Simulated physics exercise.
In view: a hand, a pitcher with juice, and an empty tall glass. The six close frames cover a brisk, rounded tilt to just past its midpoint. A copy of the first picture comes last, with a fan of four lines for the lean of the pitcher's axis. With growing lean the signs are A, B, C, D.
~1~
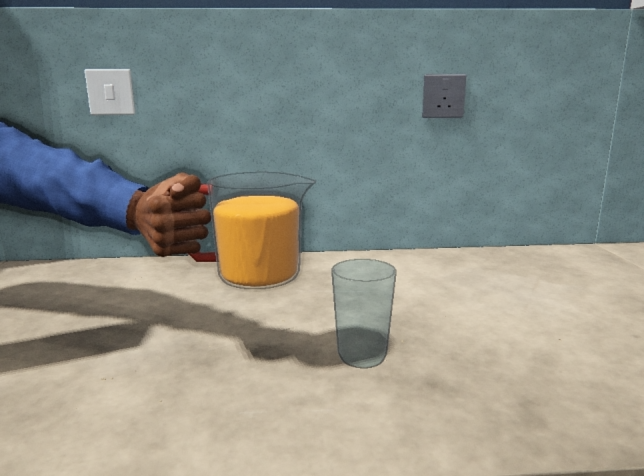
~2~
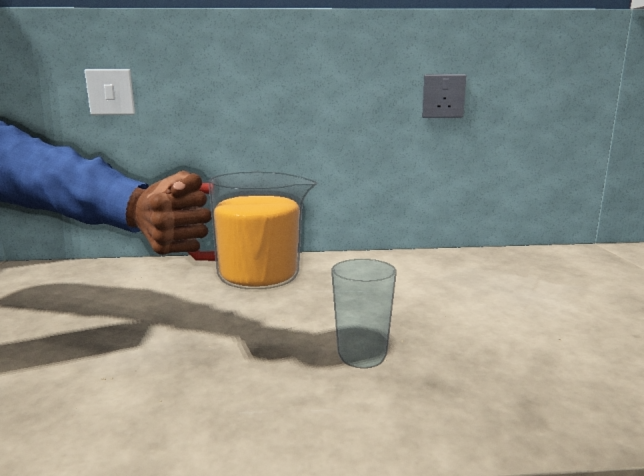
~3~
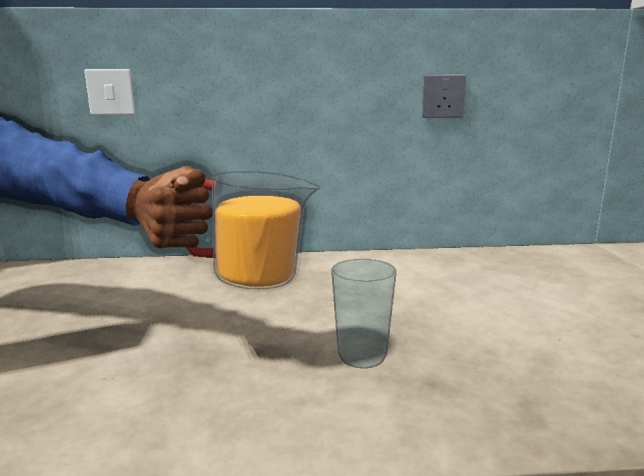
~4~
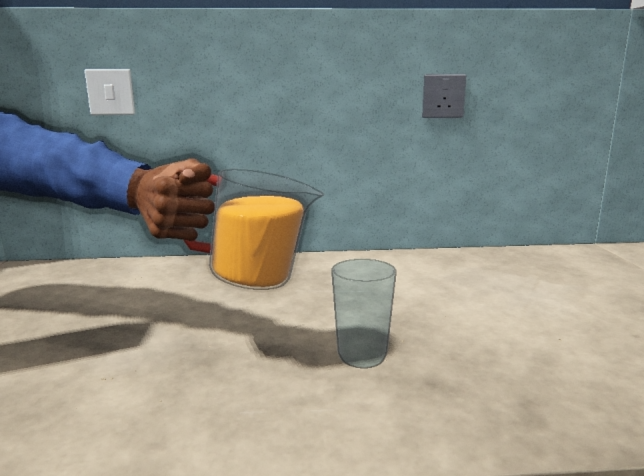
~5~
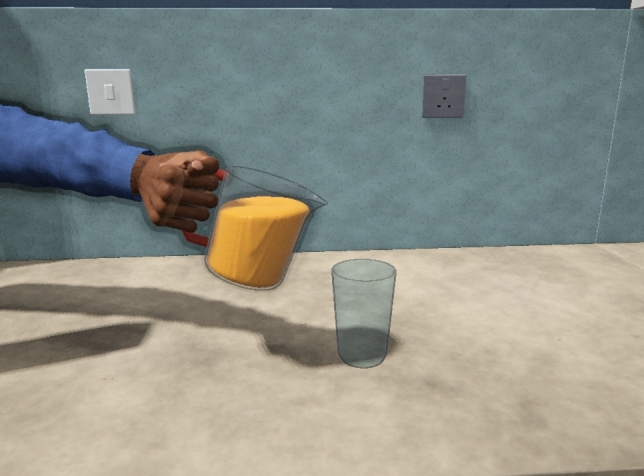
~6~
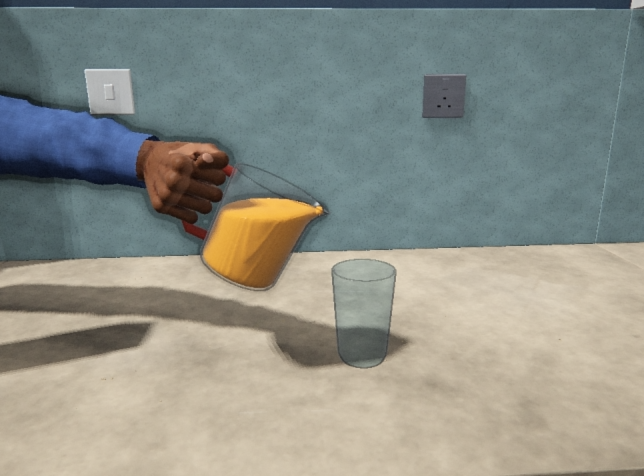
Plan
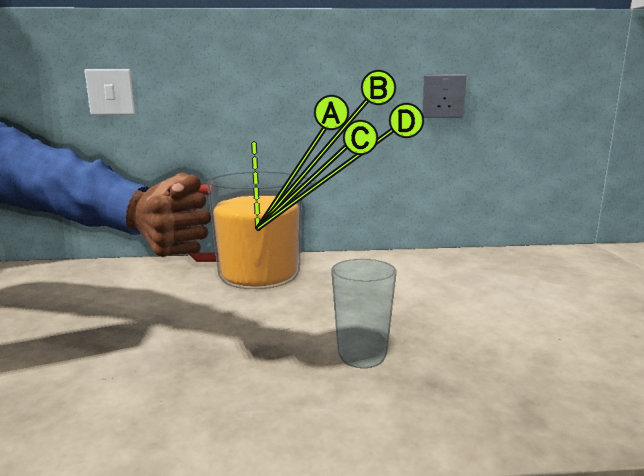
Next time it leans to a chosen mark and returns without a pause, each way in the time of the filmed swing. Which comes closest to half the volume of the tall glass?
D beats the others.
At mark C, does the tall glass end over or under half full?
Under.
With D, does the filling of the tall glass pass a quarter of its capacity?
Yes, it does.
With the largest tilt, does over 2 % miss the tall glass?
No, it does not.
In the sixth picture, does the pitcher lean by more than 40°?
No, it does not.
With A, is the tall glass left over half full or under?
Under.
On the marked copy, A at (324, 128); B at (366, 100); C at (345, 147); D at (392, 130).
Choosing A, the tall glass ends with about 10 % of what it can hold.
Choosing B, the tall glass ends with about 20 % of what it can hold.
Choosing C, the tall glass ends with about 33 % of what it can hold.
Choosing D, the tall glass ends with about 49 % of what it can hold.
